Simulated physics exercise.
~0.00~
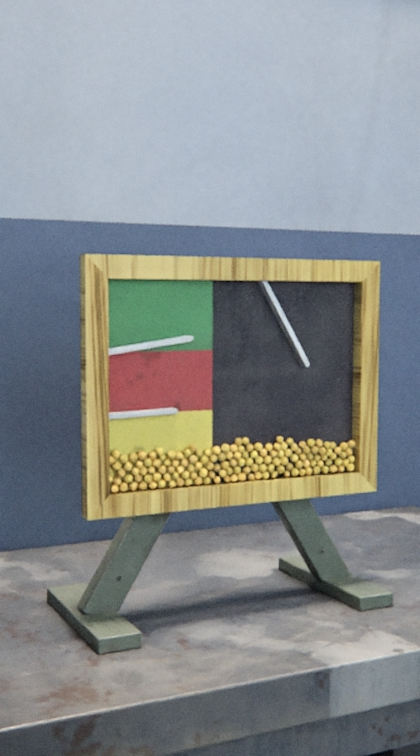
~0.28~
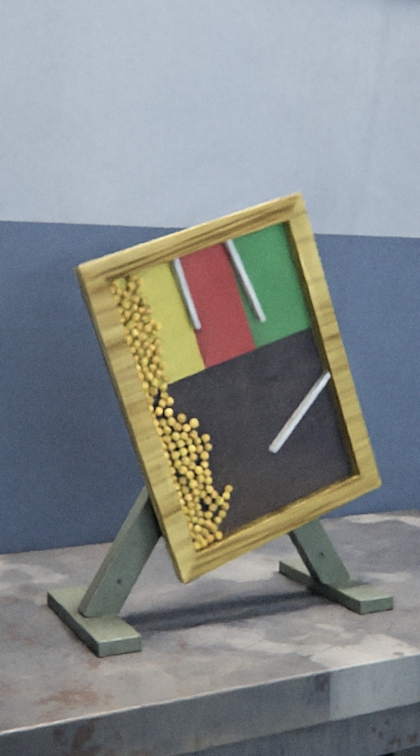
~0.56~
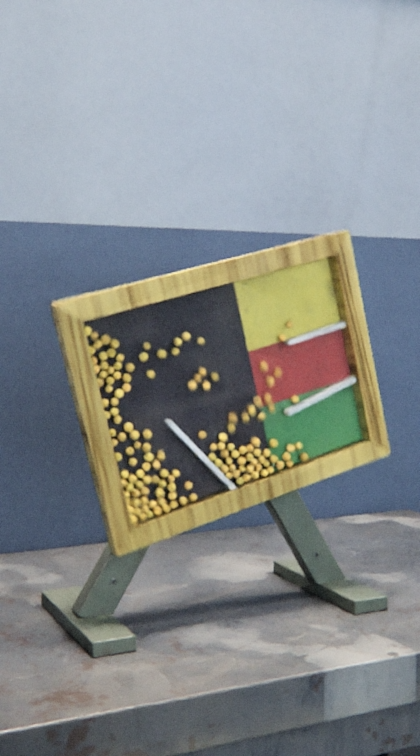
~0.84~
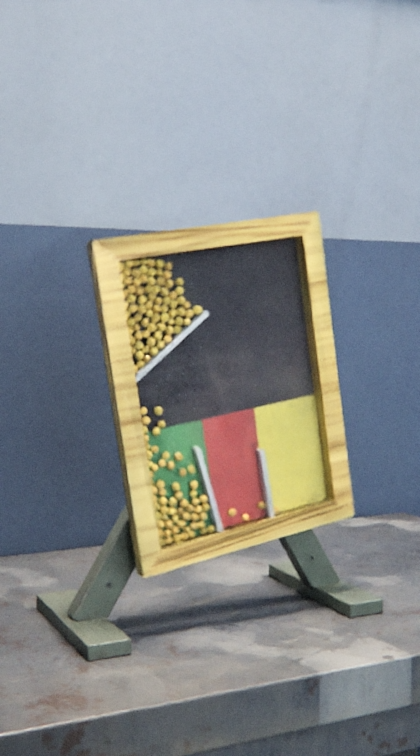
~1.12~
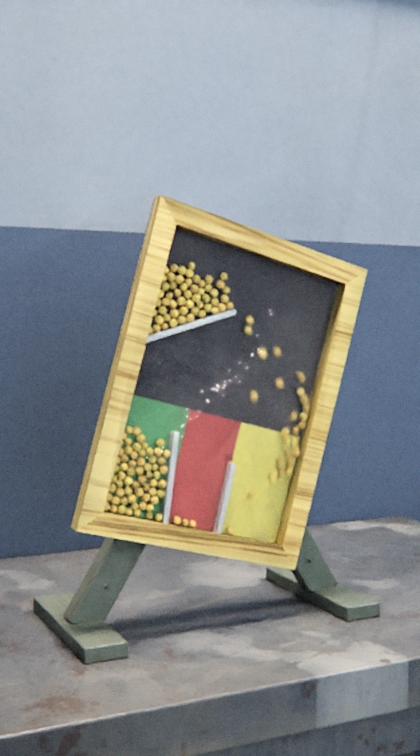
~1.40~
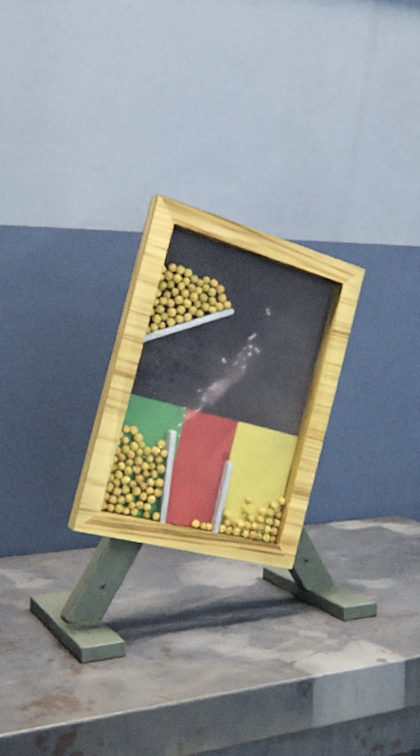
Wood-framed seed sorter turning clockwise on a bench, its chickpeas tumbling past ledges and settling mostly in the green pocket.
